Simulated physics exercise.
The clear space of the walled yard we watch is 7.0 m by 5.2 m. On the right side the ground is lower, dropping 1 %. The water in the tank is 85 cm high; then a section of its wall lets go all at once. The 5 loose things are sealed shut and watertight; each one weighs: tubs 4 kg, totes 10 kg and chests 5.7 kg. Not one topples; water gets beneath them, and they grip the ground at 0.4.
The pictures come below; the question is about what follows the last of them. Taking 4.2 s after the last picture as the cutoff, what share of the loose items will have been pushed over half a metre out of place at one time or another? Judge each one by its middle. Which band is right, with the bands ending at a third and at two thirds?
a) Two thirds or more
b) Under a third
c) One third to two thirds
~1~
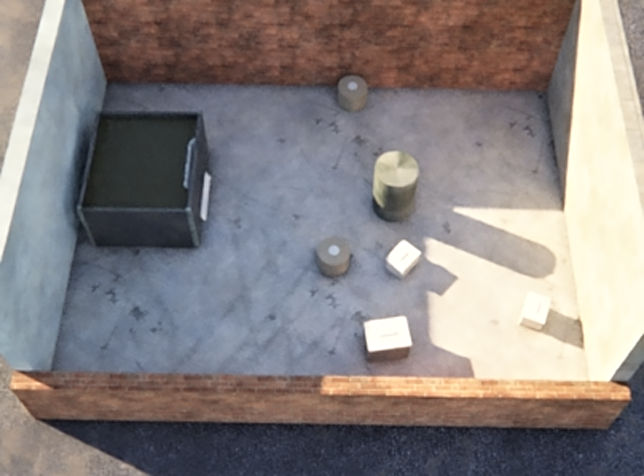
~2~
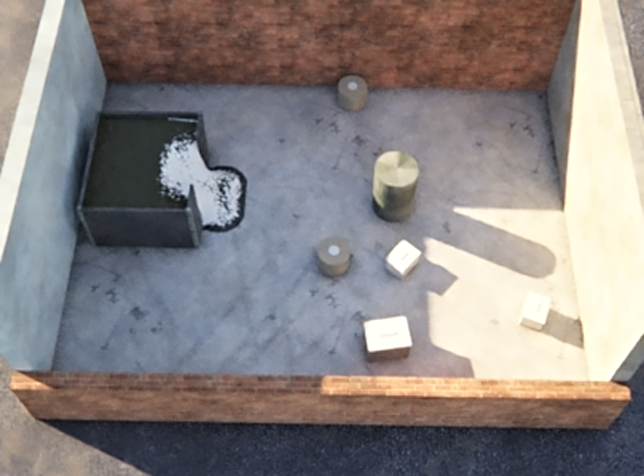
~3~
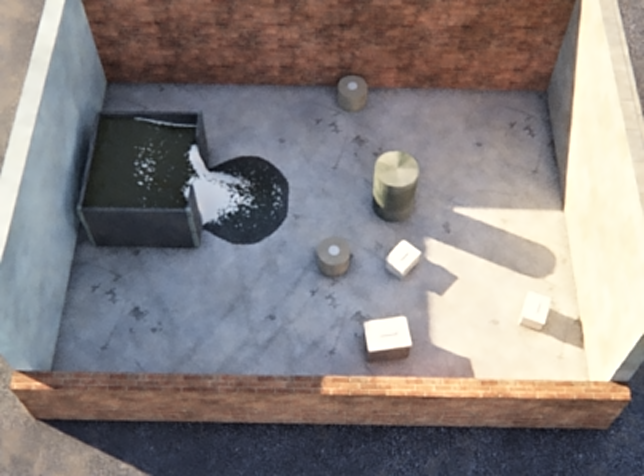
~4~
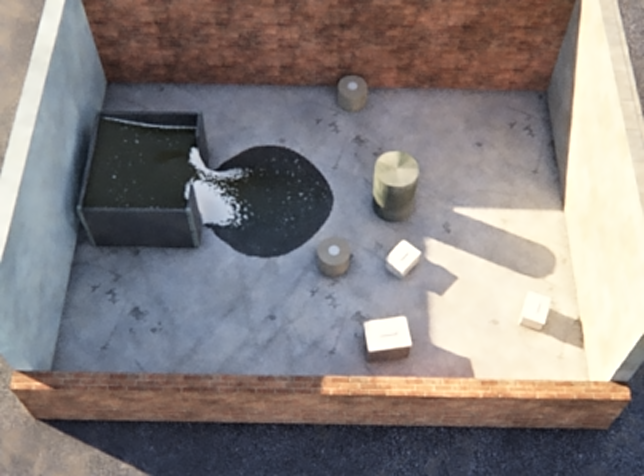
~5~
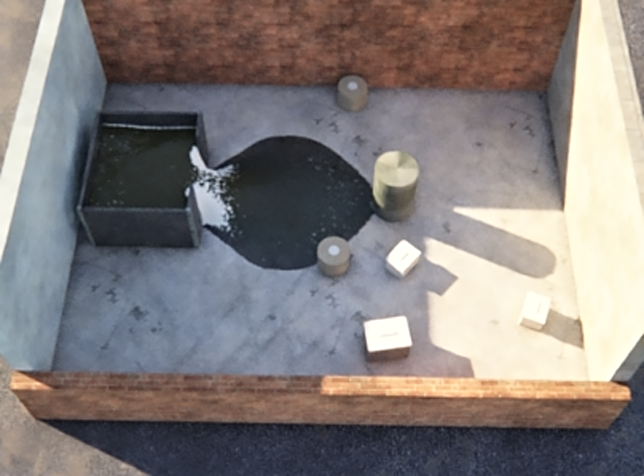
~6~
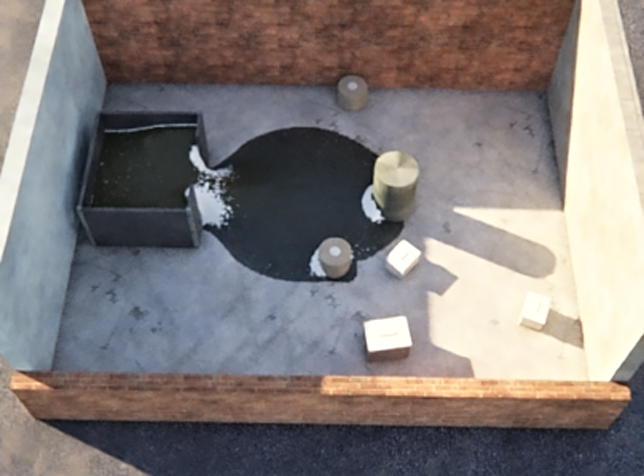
a.
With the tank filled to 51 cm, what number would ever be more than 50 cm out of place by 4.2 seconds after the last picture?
So the tally would be 4.
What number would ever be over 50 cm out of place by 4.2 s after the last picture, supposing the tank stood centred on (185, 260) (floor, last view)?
Then 5.
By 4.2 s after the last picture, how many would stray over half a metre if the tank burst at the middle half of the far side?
Then 1 of them would.
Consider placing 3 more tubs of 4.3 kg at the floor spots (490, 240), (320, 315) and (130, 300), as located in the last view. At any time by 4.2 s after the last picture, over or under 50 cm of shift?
Going through them in turn, I'd say beyond, beyond and not that far.
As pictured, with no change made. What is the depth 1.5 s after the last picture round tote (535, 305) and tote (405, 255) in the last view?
I'd put it at 7 cm and 7 cm respectively.
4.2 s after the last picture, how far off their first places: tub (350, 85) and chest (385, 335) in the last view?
Net shifts, in order: 350 cm and 80 cm.
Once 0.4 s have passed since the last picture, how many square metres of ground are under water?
Somewhere about 13 m2, give or take.
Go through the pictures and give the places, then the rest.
In the first frame, a tub at (334, 251), on the bottom; a tub at (352, 86), on the bottom; 2.2 m2 under water; 0 of 5 have shifted.
In the second frame, a tub at (334, 251), on the bottom; a tub at (352, 86), on the bottom; 2.8 m2 under water; 0 of 5 have shifted.
In the third frame, a tub at (334, 251), on the bottom; a tub at (352, 86) rests on the ground; 3.7 m2 under water; 0 of 5 have shifted.
In the fourth frame, a tub at (334, 251), on the bottom; a tub at (352, 86), on the bottom; water covers 4.9 m2; 0 of 5 have shifted.
In the fifth frame, a tub at (334, 251) rests on the ground; a tub at (352, 86), on the bottom; 6.4 m2 under water; 0 of 5 have shifted.
In the sixth frame, a tub at (335, 252) rests on the ground; a tub at (352, 86) rests on the ground; water covers 7.8 m2; 0 of 5 have shifted.
Then, 0.4 s after the last picture 1 of 5 are over 50 cm from their spots; 0 afloat.
Then, 1.5 s after the last picture 4 of 5 are over 50 cm from their spots; 3 afloat.
Then, 2.8 s after the last picture 4 of 5 are over 50 cm from their spots; 5 afloat.
Then, 4.2 s after the last picture 5 of 5 are over 50 cm from their spots, and 5 have been at some point; 5 afloat.
